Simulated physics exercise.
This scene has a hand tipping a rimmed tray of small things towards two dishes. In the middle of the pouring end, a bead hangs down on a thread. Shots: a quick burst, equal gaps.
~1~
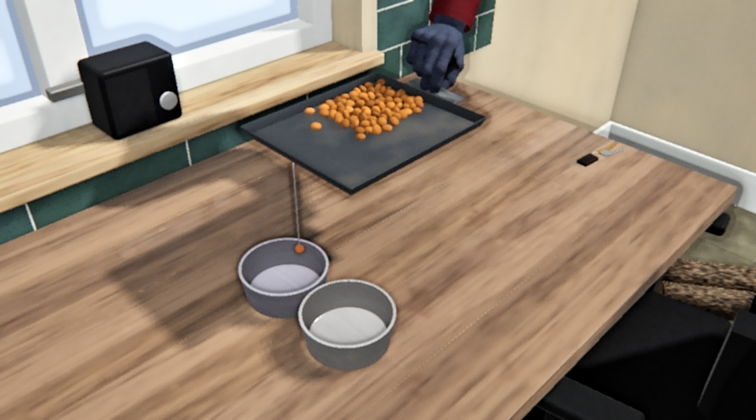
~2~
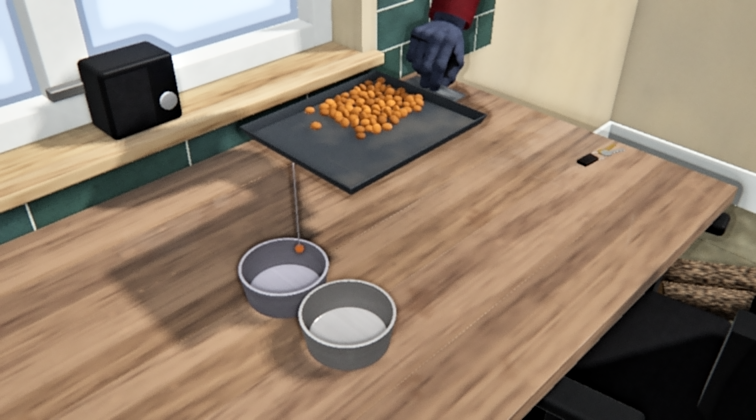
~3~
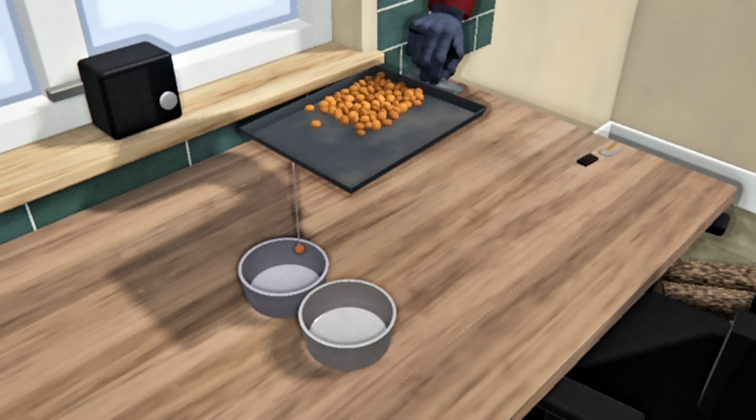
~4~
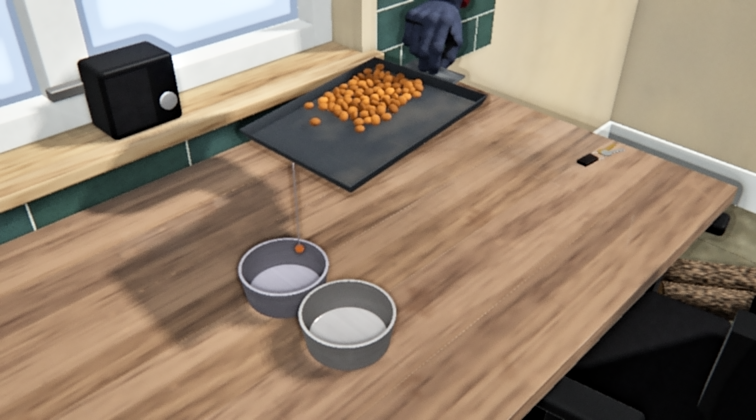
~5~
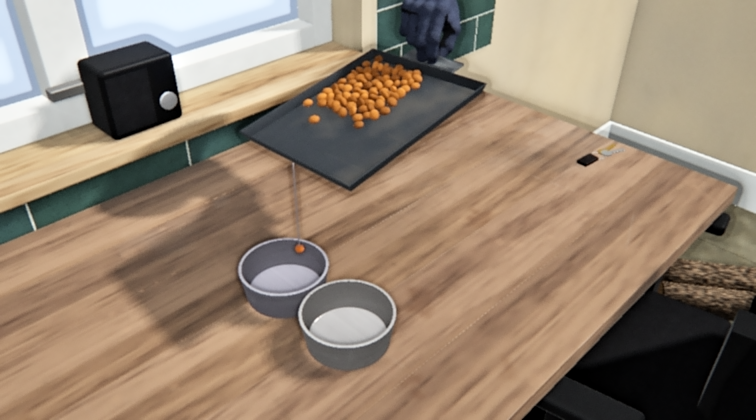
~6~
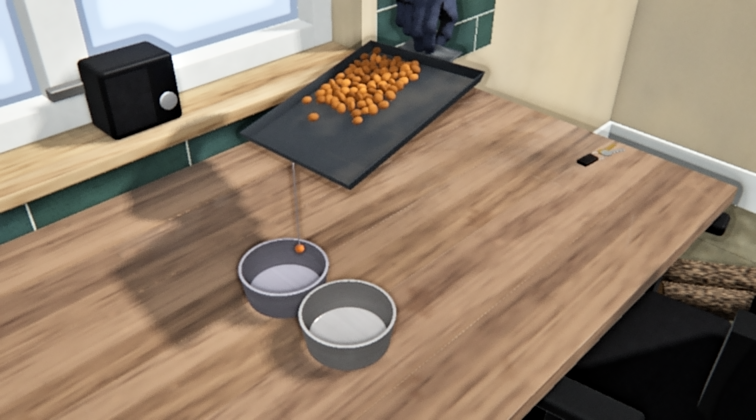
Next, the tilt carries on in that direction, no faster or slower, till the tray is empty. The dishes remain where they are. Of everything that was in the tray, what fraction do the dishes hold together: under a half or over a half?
So the dishes mostly fail at catching it, really.
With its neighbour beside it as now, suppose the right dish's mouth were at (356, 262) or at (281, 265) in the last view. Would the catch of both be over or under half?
Short of half and then the bulk of it.
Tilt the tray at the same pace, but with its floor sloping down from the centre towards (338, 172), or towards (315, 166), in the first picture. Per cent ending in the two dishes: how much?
The first try gives close to 80 per cent, the second close to 60 per cent.
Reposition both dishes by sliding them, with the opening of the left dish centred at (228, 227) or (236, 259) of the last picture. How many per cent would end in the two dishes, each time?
Close to 80 in a hundred, then close to 60 in a hundred.
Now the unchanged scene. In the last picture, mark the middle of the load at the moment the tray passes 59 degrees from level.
Mark it at roughly (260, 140) in the final frame.
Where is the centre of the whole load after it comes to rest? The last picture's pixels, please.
Somewhere around (231, 275) in the final view.
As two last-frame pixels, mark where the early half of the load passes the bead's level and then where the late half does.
Early-half point (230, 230); late-half point (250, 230).
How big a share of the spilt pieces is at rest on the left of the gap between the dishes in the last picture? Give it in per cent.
100 in a hundred, roughly.
Soon after the last picture, tray tipped steeply; most on the tray; about a quarter in the air.
A little later, tray tipped right over; about a quarter in the left dish; about two thirds outside both; a small part in the air.
Later still, tray tipped past a quarter turn; about a quarter in the left dish; most outside both.
At rest, tray tipped past a quarter turn; none in the right dish; about a quarter in the left dish; most outside both.
